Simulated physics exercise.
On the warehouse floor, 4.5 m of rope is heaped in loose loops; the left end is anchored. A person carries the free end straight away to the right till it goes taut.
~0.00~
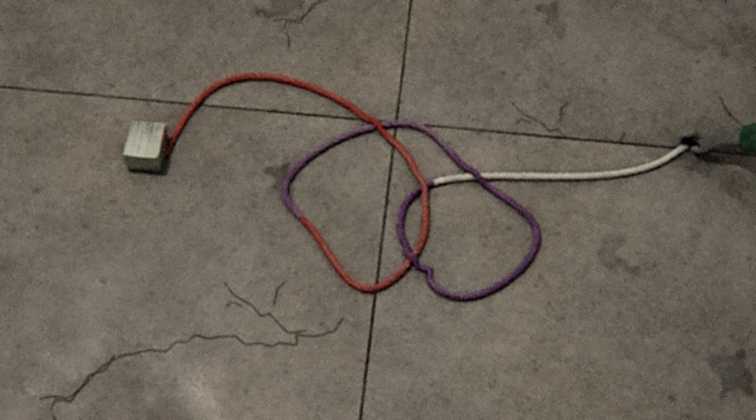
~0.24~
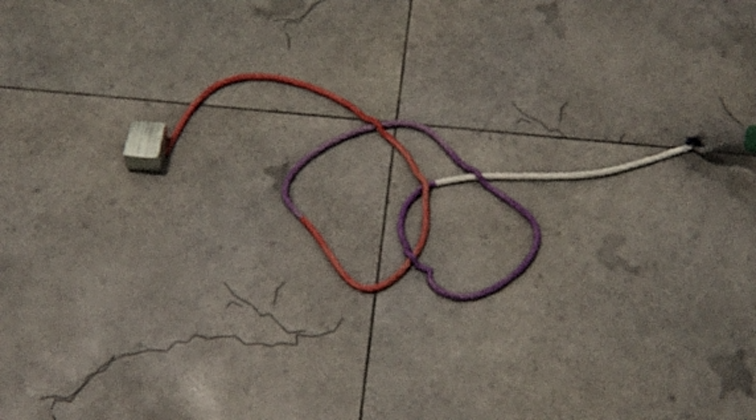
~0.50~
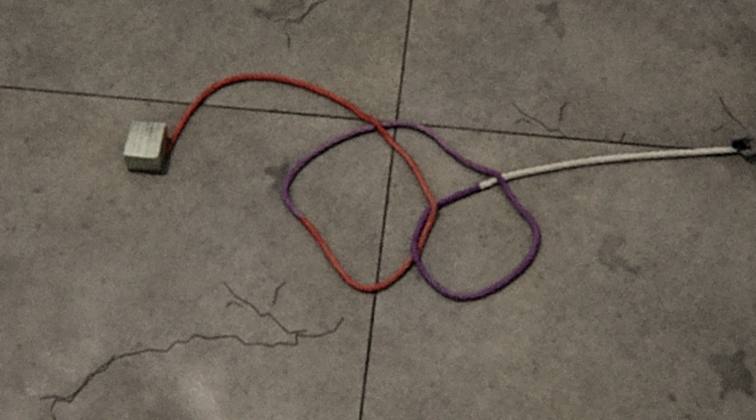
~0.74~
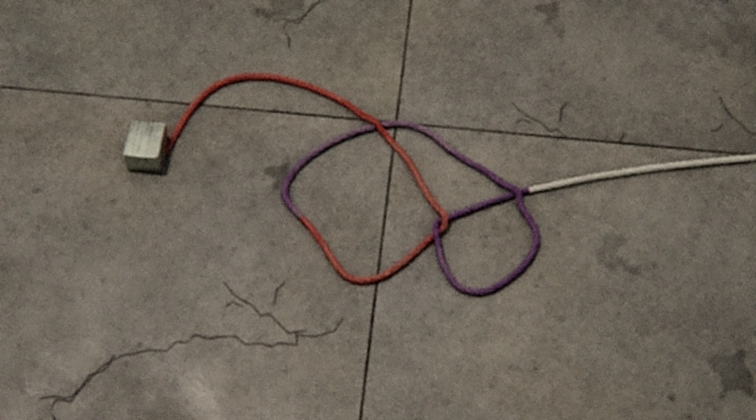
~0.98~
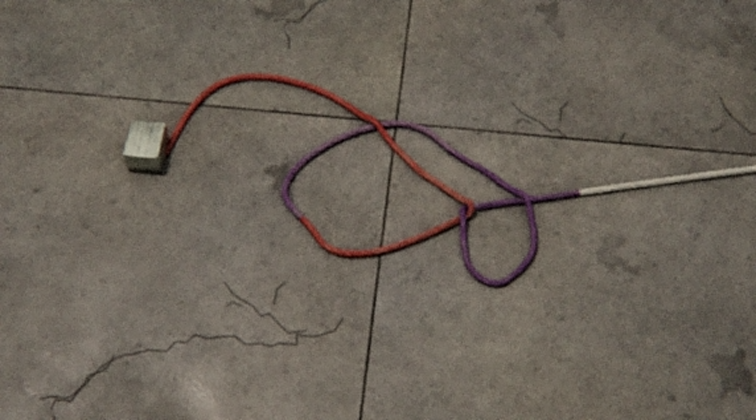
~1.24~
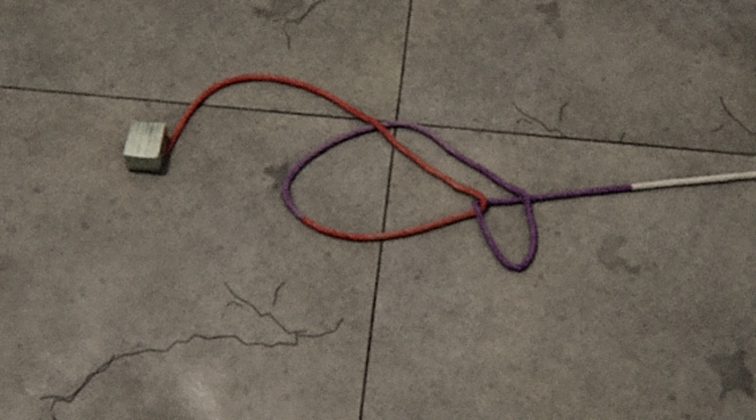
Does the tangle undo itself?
In the end the rope knots.
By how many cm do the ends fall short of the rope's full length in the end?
Some 20 cm.
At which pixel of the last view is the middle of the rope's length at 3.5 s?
Near (586, 176).
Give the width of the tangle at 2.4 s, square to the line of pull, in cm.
About 48 cm.
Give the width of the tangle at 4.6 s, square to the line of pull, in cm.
Some 20 cm.
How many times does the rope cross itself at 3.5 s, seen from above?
There are 3.
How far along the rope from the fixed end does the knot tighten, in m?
About 1.2 m.
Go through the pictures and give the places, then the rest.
In the first frame, crossings (379, 126) red over purple, (408, 264) purple over red, (424, 186) red over purple, (474, 176) purple over white; rope runs through (269, 77) (414, 257) (368, 128) (485, 292) (538, 176); grip (686, 146).
In the second frame, rope runs through (269, 77) (368, 128) (540, 176); grip (691, 146).
In the third frame, rope runs through (269, 77) (368, 128) (579, 163); grip (737, 149).
In the fourth frame, rope runs through (269, 77) (368, 128) (630, 171).
In the fifth frame, rope runs through (269, 77) (368, 128) (682, 179).
In the sixth frame, rope runs through (270, 78) (459, 217) (368, 128) (490, 240) (735, 177).
By 2.4 s, the ends are 2.8 m apart, loops still 48 cm across.
By 3.5 s, the ends are 3.4 m apart, loops still 42 cm across.
By 4.6 s, the ends are 4.1 m apart, loops still 21 cm across.
By 5.7 s, the ends are 4.3 m apart, loops still 7 cm across.
By 6.0 s, the ends are 4.3 m apart, loops still 8 cm across.
